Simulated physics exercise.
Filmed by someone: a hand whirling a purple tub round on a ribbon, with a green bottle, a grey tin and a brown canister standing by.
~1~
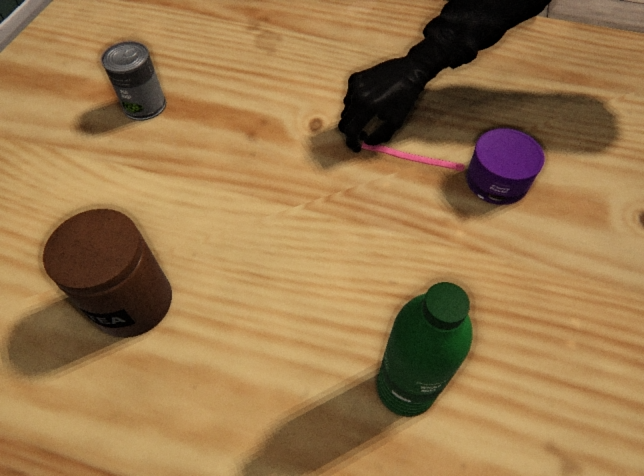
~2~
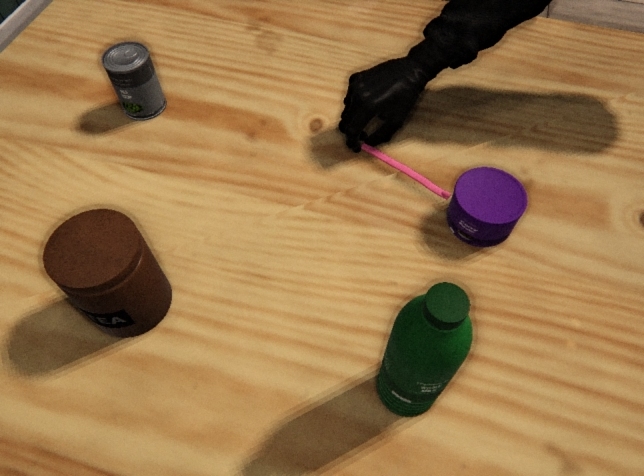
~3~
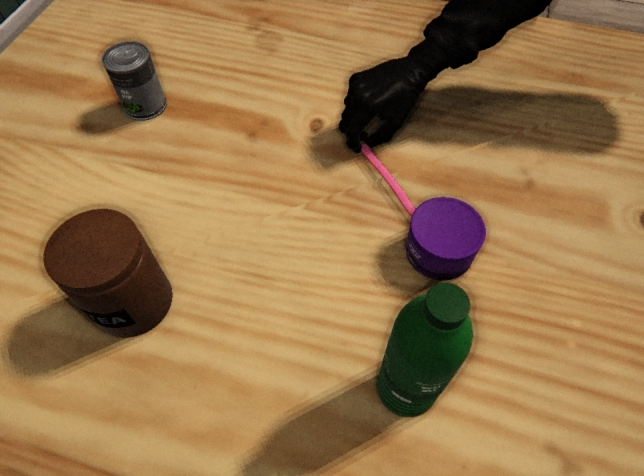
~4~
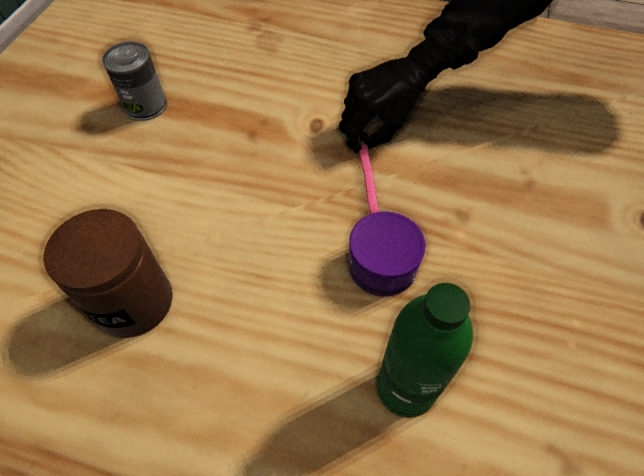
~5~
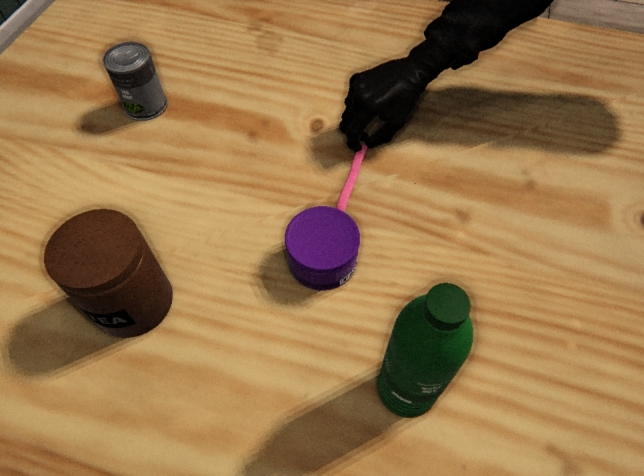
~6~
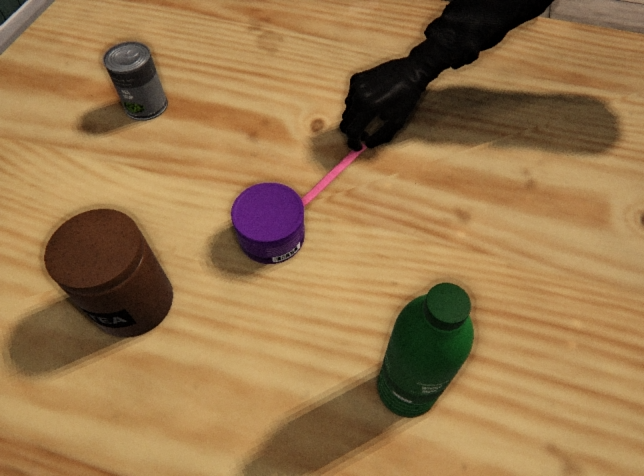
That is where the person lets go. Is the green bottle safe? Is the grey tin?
Outcome: The green bottle escapes it and the grey tin is struck.
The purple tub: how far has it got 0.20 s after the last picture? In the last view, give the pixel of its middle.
At about (146, 105).
Then, 0.08 s on from there, tub near (202, 159).
Then, 0.20 s on from there, tub near (146, 105); grey tin pushed aside.
In the end, tub near (130, 95); grey tin knocked over. The green bottle stays untouched and the grey tin gets hit.
